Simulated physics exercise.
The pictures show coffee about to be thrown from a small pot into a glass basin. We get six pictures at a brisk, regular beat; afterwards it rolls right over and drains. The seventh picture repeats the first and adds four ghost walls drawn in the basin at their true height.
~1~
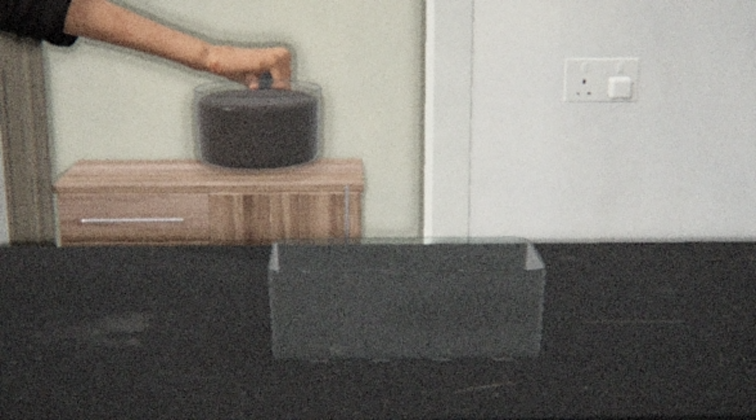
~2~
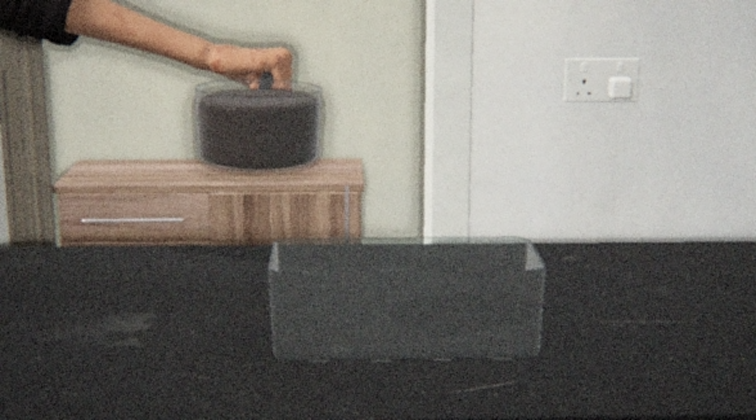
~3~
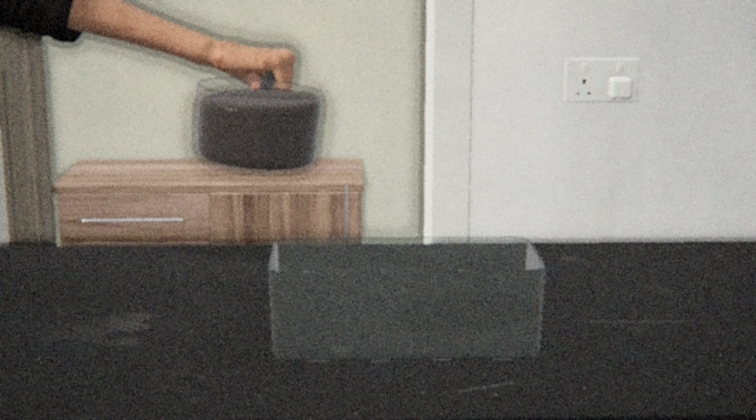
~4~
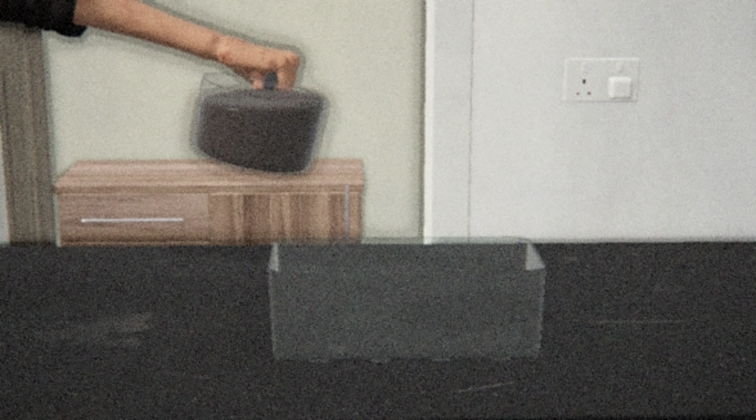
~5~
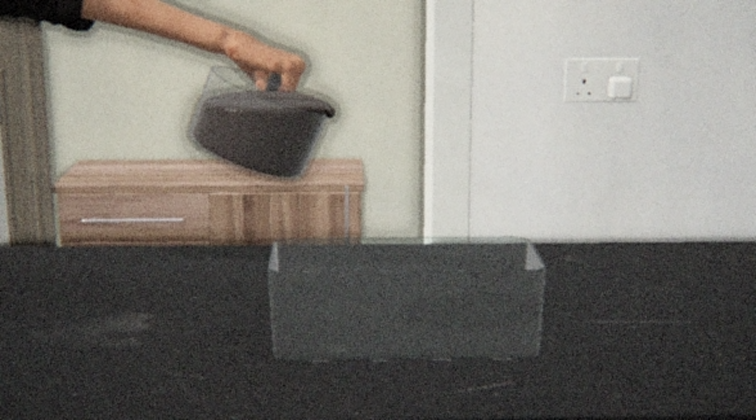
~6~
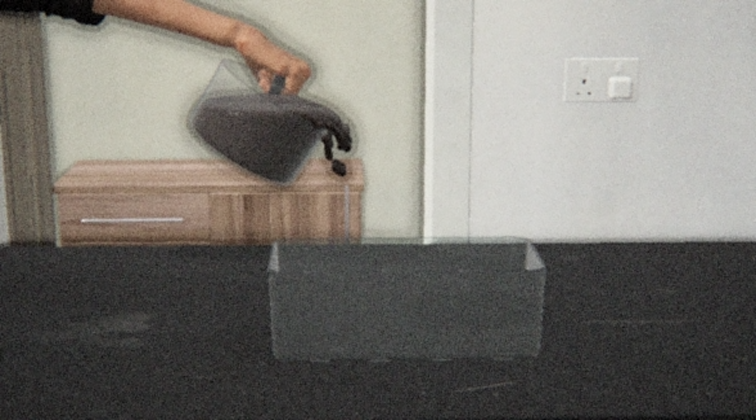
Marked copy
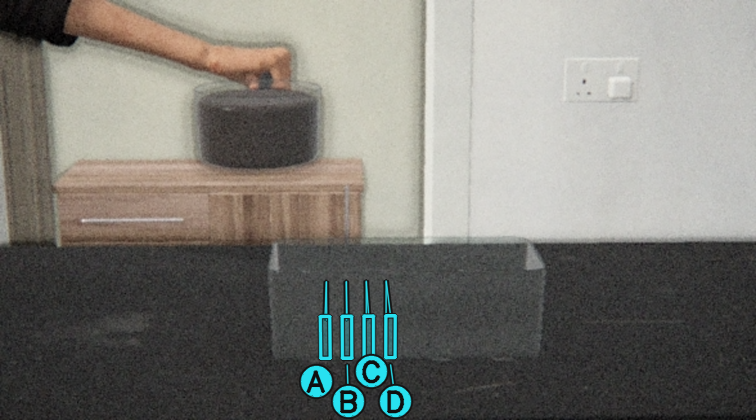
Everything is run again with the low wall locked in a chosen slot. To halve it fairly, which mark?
Slot D does it best.
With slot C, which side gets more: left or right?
The right side.
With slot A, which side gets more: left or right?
The right side.
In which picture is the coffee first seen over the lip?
In picture 5.
On the marked copy, A at (325, 365); B at (347, 364); C at (368, 364); D at (390, 364).
With A, about 7 % ends left of the wall and 93 % right of it.
With B, about 22 % ends left of the wall and 77 % right of it.
With C, about 30 % ends left of the wall and 68 % right of it.
With D, about 49 % ends left of the wall and 49 % right of it.
